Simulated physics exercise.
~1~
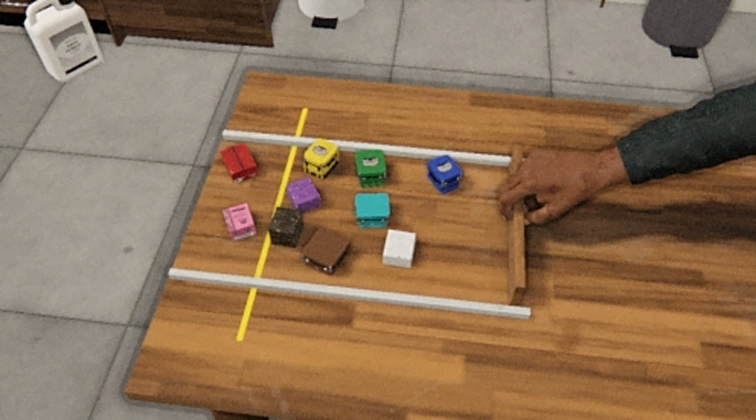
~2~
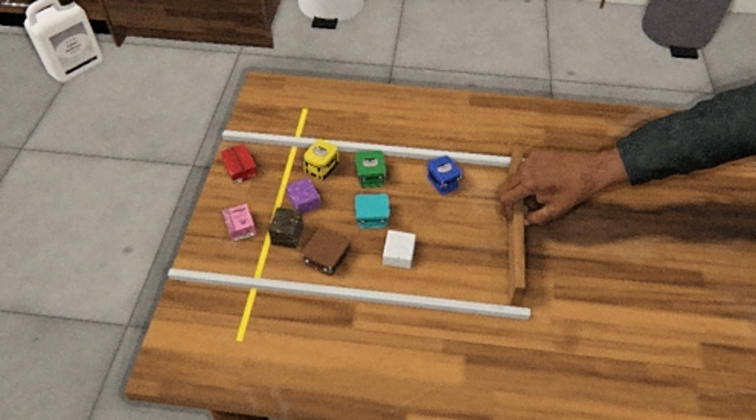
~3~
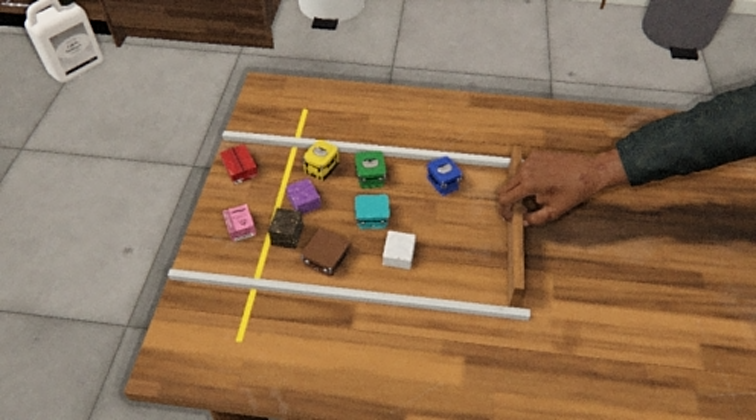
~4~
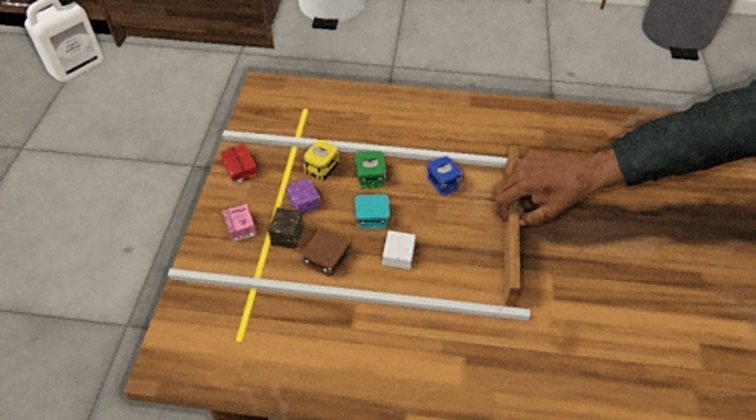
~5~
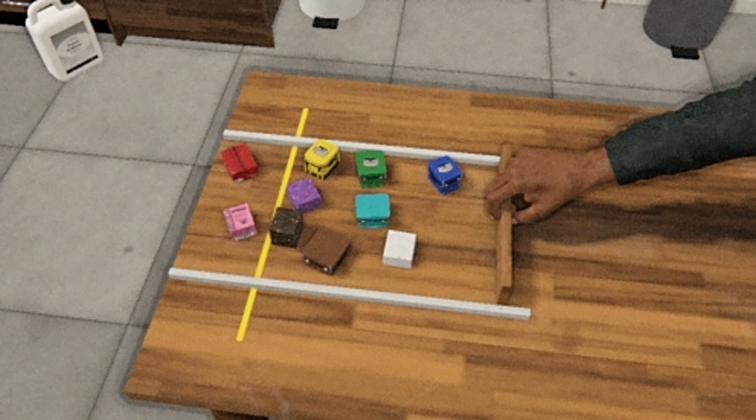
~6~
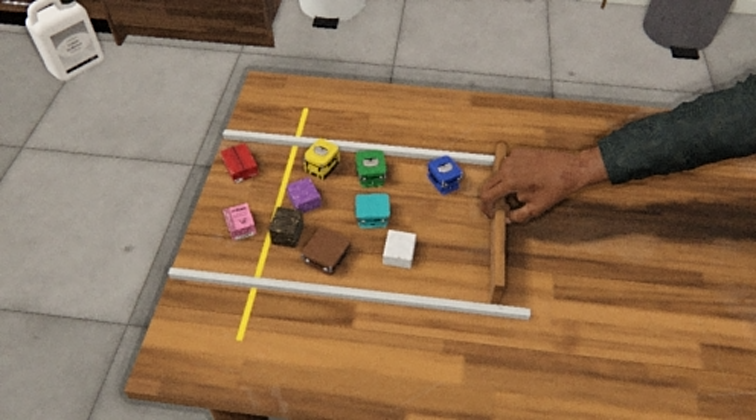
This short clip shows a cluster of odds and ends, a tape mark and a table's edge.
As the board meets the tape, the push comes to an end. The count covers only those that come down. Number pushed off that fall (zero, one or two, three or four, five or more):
One or two.
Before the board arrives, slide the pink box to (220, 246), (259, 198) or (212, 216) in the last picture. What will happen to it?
In order, the pink box sits tight; sits tight; sits tight.
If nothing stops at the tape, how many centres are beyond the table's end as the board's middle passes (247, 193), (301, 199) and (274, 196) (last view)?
3, 0 and 1.
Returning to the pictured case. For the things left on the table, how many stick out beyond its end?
So the number is 1.
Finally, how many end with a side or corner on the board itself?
Counting them up gives 3.
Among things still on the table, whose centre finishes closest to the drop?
Foremost one: Pink box.
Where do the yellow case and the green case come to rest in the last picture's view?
First at (228, 151); second at (253, 156).
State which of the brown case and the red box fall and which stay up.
Result: Brown case still up, red box down.
A little later, none off yet; red box at rest near (240, 163); pink box at rest near (240, 222); black block at rest near (287, 227).
Next, none off yet; red box at rest near (240, 163); pink box moving near (235, 219); black block shifted about its own width near (269, 222).
When it is over, the number that fall off is one or two; down, red box.
